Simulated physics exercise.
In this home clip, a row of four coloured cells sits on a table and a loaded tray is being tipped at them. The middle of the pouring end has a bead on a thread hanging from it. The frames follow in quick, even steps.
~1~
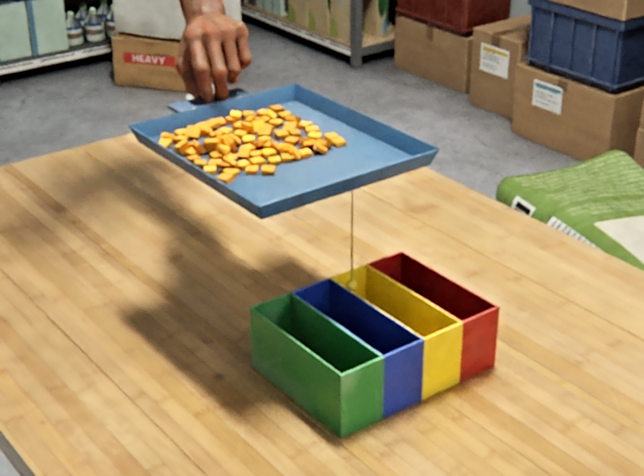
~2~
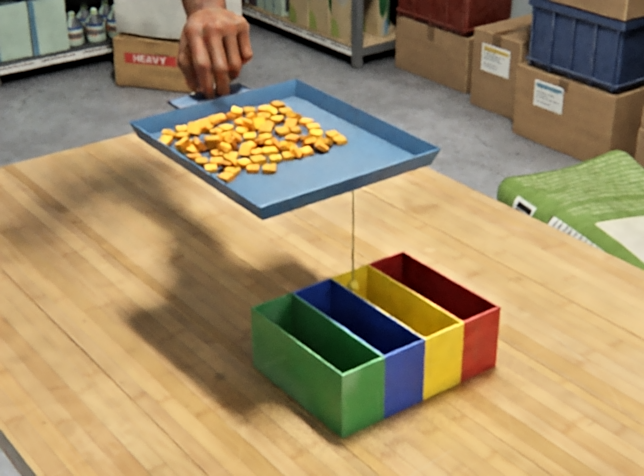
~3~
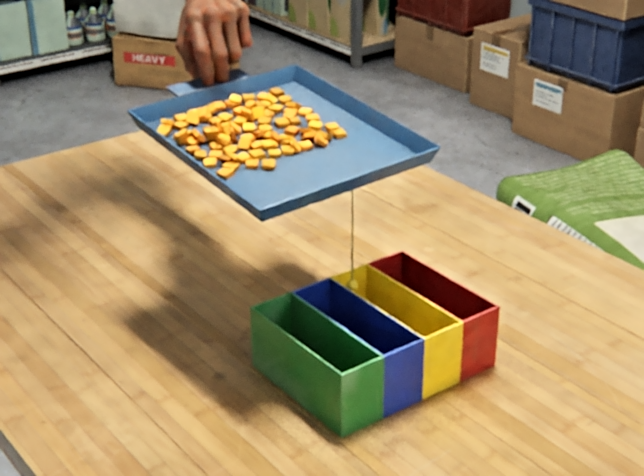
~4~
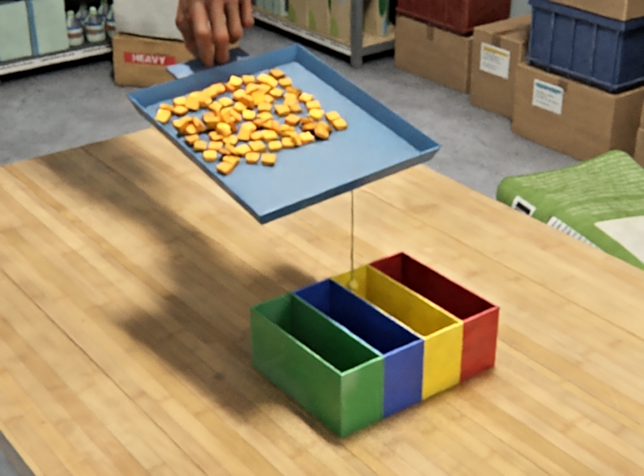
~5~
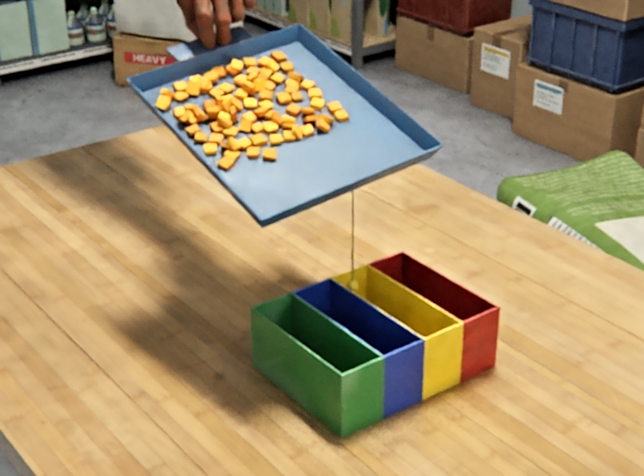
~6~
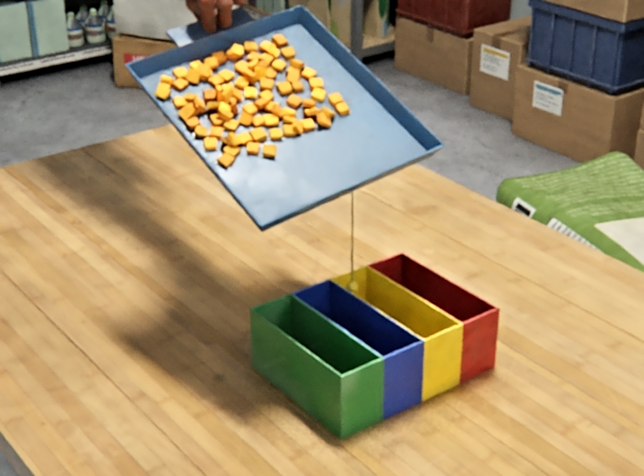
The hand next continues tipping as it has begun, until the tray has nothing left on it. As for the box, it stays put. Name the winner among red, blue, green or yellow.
Winner: Green.
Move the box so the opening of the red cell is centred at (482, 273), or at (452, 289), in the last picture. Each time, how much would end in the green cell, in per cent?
In turn 10 and 30 in a hundred.
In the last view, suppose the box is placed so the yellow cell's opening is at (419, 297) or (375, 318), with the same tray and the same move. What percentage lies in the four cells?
You'd see roughly 30 per cent first and roughly 90 per cent second.
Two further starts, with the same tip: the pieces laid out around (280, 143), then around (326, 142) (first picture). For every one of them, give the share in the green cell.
First some 30, then 30 per cent.
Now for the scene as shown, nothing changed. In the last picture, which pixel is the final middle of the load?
Resting centre, last picture - approx. (308, 400).
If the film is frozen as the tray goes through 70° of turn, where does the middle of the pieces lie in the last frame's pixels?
In the last view, the load is centred near (293, 215).
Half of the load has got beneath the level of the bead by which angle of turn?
Roughly 85 degrees of tilt.
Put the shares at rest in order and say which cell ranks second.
Runner-up: Blue.
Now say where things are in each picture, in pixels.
The first frame shows corners of the pouring end at (261, 201) and (430, 148), level; middle of the load at (249, 140), small crackers; bead on its thread at (352, 285); green cell at (362, 391); blue cell at (403, 373); yellow cell at (442, 355); red cell at (479, 338).
The second frame shows corners of the pouring end at (262, 202) and (431, 148), level; middle of the load at (250, 137).
The third frame shows corners of the pouring end at (262, 204) and (431, 146), tipped barely, lowest at the left corner; middle of the load at (249, 128).
The fourth frame shows corners of the pouring end at (262, 209) and (432, 144), tipped a little, lowest at the left corner; middle of the load at (249, 116).
The fifth frame shows corners of the pouring end at (263, 213) and (434, 143), tipped clearly, lowest at the left corner; middle of the load at (250, 104).
The sixth frame shows corners of the pouring end at (263, 218) and (435, 143), tipped clearly, lowest at the left corner; middle of the load at (250, 93); green cell at (362, 392); blue cell at (403, 374); yellow cell at (442, 357); red cell at (479, 340).
Soon after the last picture, tray tipped steeply; most on the tray; about a quarter falling or outside the box.
A little later, tray tipped past a quarter turn; about a third in the green cell; a small part in the blue cell; about half falling or outside the box.
Later still, tray tipped past a quarter turn; about a third in the green cell; a small part in the blue cell; a stray few in the yellow cell; about half falling or outside the box.
At rest, tray tipped past a quarter turn; about a third in the green cell; a small part in the blue cell; a stray few in the yellow cell; none in the red cell; about half outside the box.
